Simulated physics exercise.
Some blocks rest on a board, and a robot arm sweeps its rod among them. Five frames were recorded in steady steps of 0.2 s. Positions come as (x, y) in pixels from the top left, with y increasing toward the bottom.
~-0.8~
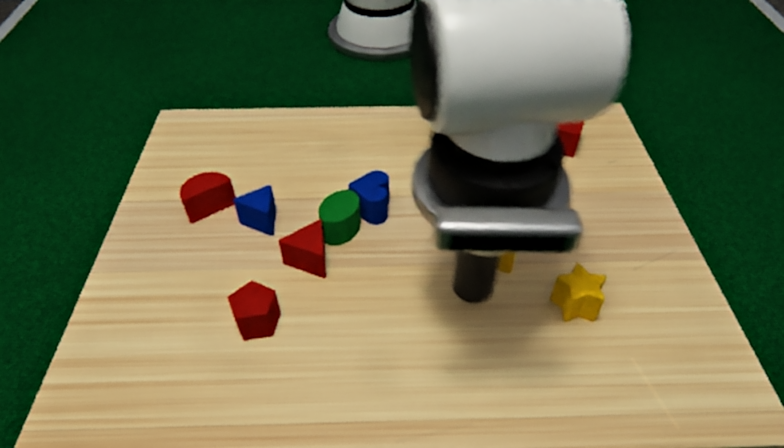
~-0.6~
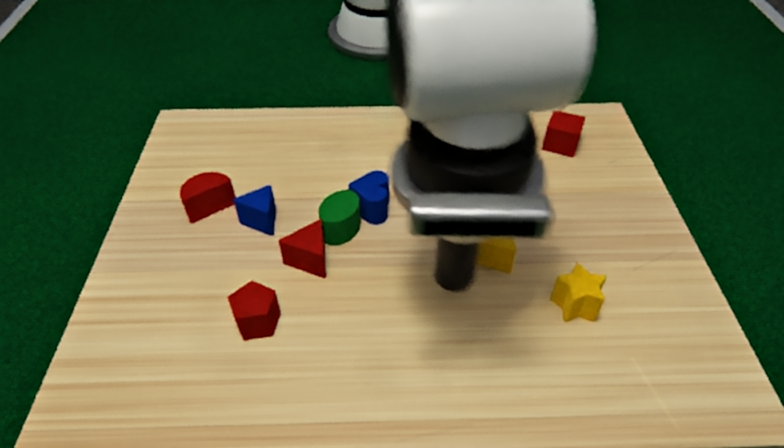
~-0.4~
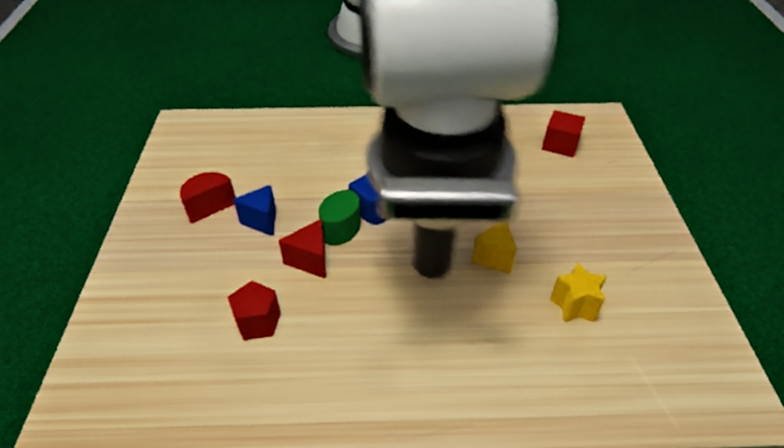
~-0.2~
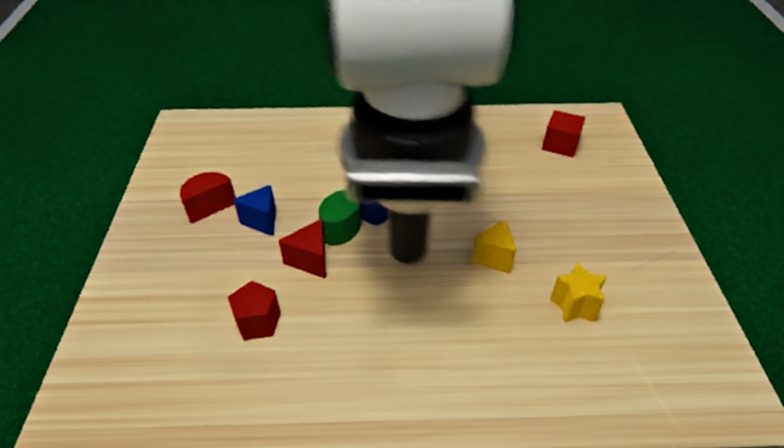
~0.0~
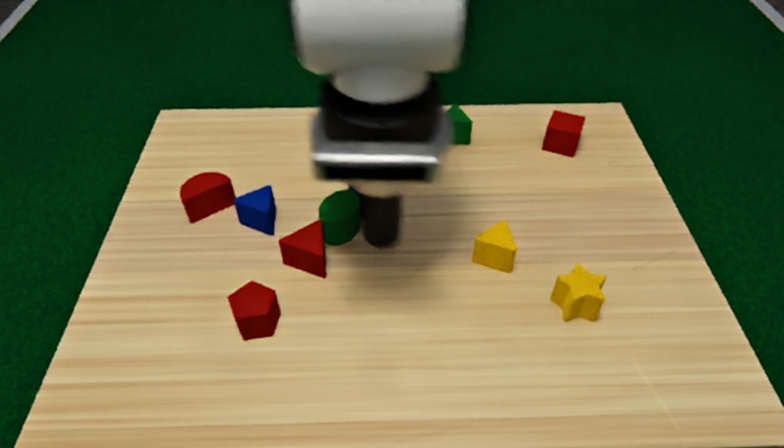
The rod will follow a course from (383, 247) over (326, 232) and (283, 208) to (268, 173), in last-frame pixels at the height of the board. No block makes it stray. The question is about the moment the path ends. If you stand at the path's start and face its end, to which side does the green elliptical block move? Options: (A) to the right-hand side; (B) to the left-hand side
Option A.
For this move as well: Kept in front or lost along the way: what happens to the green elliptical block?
Ahead to the end.
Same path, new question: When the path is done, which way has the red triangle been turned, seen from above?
My answer: Anticlockwise.
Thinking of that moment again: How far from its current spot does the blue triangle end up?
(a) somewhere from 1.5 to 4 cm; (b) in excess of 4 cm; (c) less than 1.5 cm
My pick is c.
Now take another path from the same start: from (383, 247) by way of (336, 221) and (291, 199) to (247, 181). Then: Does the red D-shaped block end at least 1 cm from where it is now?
It seems so.
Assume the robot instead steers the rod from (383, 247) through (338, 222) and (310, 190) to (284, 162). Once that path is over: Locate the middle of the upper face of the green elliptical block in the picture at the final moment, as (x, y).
Top centre: (264, 167).
On the path given first. One third of the way, rod at (324, 220); red triangle at (303, 237), turned 20° anticlockwise; green elliptical block at (303, 188), turned 35° clockwise.
Two thirds of the way, rod at (280, 196); blue triangle at (250, 197), turned 25° anticlockwise; red triangle at (301, 237), turned 30° anticlockwise; green elliptical block at (278, 161), turned 75° clockwise.
At the end, rod at (266, 162); blue triangle at (249, 196), turned 25° anticlockwise; red triangle at (301, 237), turned 30° anticlockwise; green elliptical block at (276, 129), turned 100° clockwise; blue heart not moved.
